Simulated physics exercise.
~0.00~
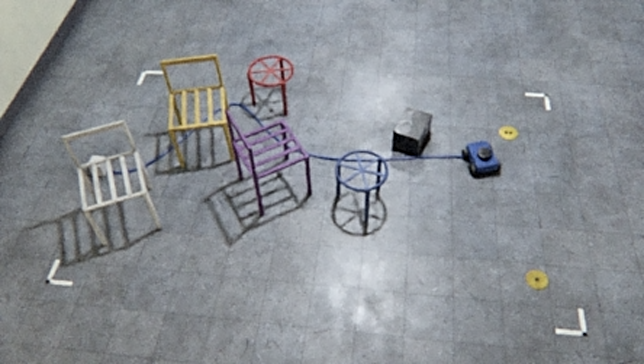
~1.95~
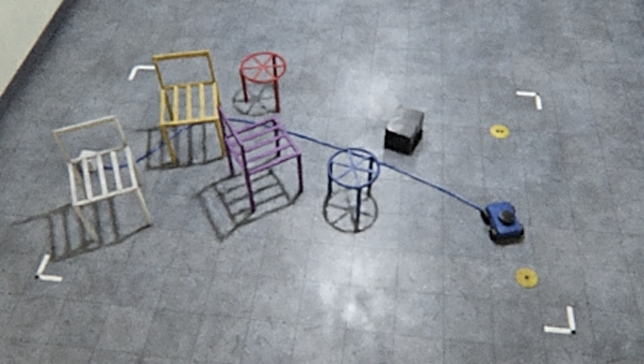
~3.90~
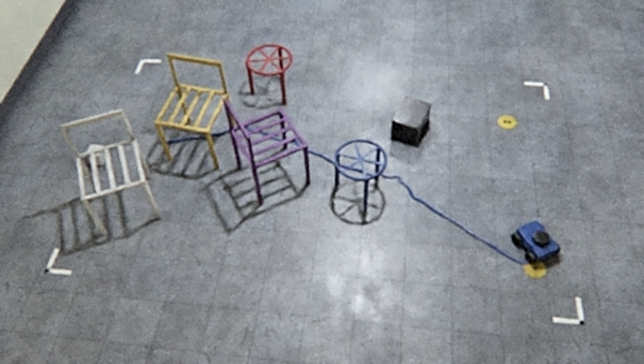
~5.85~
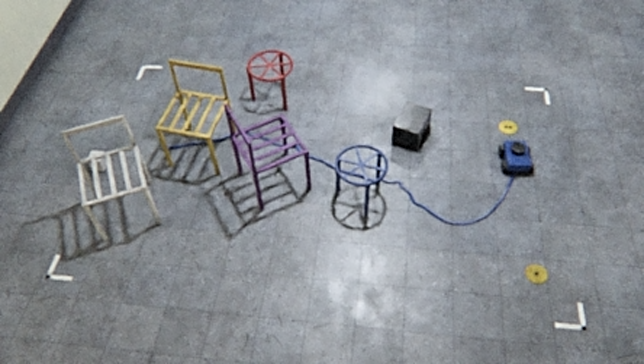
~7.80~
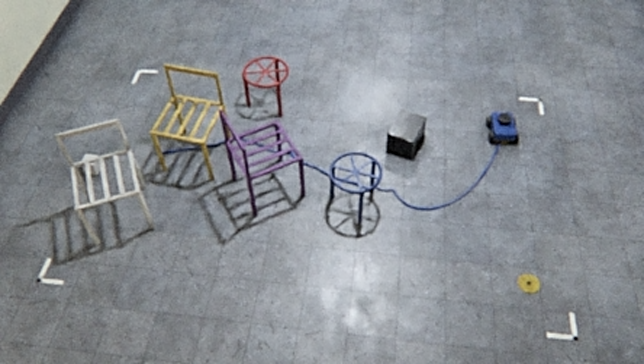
A blue cart tows a cord down to one yellow mark, then up to another.
